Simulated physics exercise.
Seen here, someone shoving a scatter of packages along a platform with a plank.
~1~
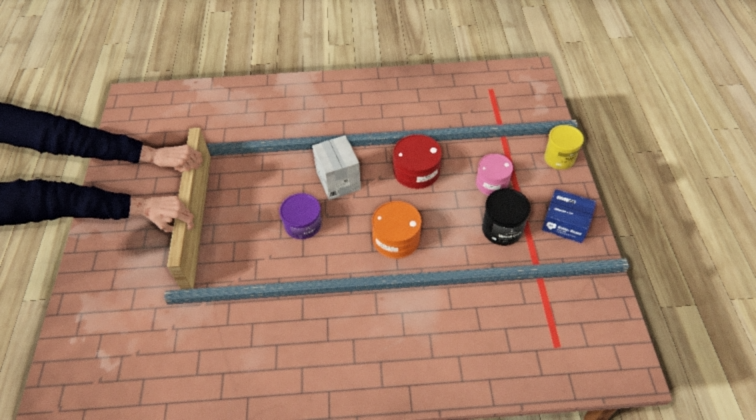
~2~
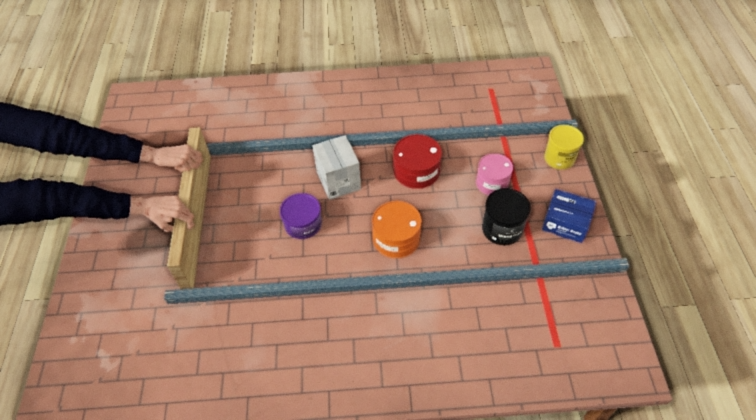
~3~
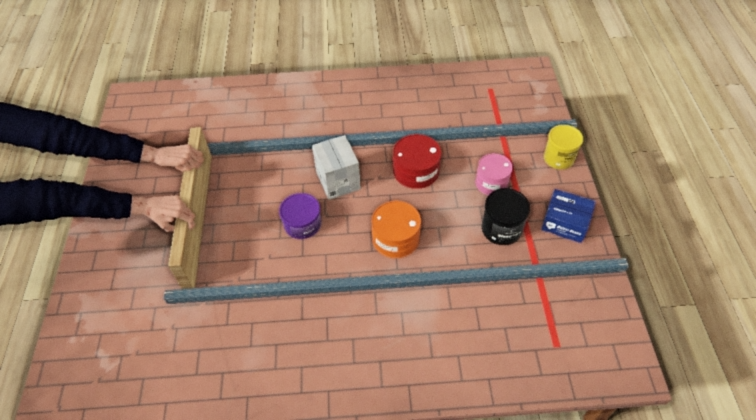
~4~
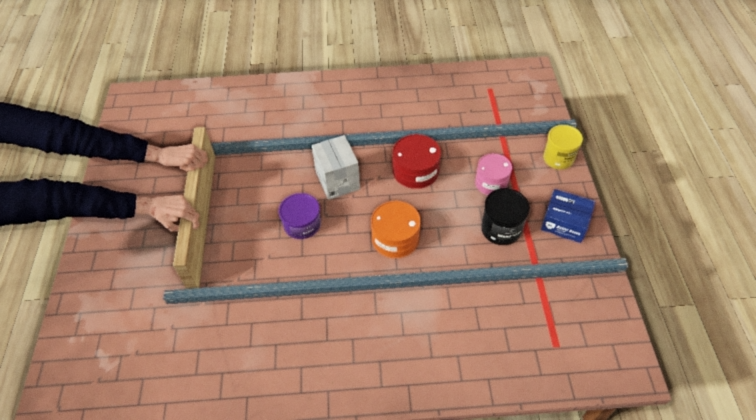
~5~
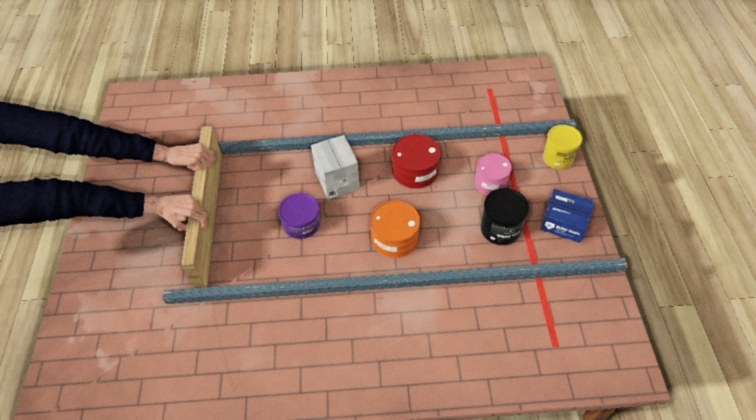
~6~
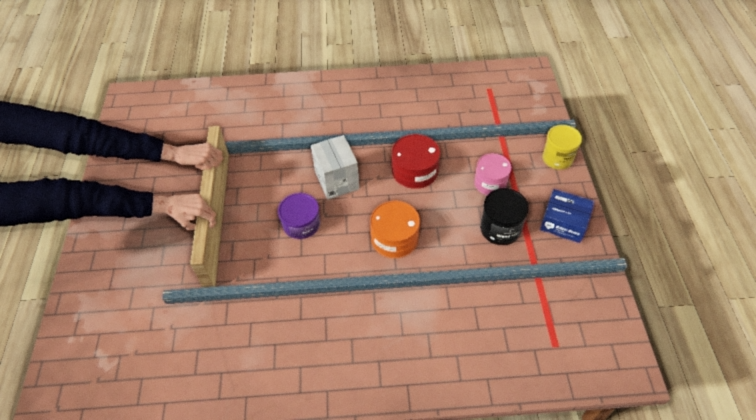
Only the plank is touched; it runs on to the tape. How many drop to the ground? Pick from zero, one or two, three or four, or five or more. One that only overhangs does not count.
Outcome: The number that fall off is one or two.
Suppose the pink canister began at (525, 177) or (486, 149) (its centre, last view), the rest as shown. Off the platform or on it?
In turn it survives; falls.
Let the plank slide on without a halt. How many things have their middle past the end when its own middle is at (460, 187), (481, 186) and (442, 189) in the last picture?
The counts: 0, 0 and 0.
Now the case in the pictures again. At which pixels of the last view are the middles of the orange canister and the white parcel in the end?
About (553, 225), and the other about (530, 156).
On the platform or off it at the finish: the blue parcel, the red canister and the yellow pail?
The blue parcel comes down; the red canister holds on; the yellow pail is lost.
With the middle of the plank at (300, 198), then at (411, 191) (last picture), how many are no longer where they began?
At the one place 1, at the other 5.
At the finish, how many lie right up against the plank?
The number is 3.
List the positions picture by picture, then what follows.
In the first picture, yellow pail (563, 148); blue parcel (569, 216); pink canister (494, 175); plank (192, 206); tape (519, 198).
In the second picture, blue parcel (569, 216); purple pail (302, 216).
In the third picture, pink canister (494, 175); orange canister (396, 229).
In the fourth picture, yellow pail (562, 148); red canister (416, 162).
In the fifth picture, blue parcel (567, 216); black pail (504, 217).
In the sixth picture, yellow pail (561, 148); blue parcel (567, 216); pink canister (492, 175); plank (212, 204); tape (517, 198).
Early on, none off yet; yellow pail at rest near (561, 148); blue parcel at rest near (567, 216); pink canister at rest near (492, 175).
A while later, none off yet; yellow pail at rest near (561, 148); blue parcel at rest near (567, 216); pink canister travelled a little near (502, 177).
Finally, the number that fall off is one or two; lost, blue parcel and yellow pail.
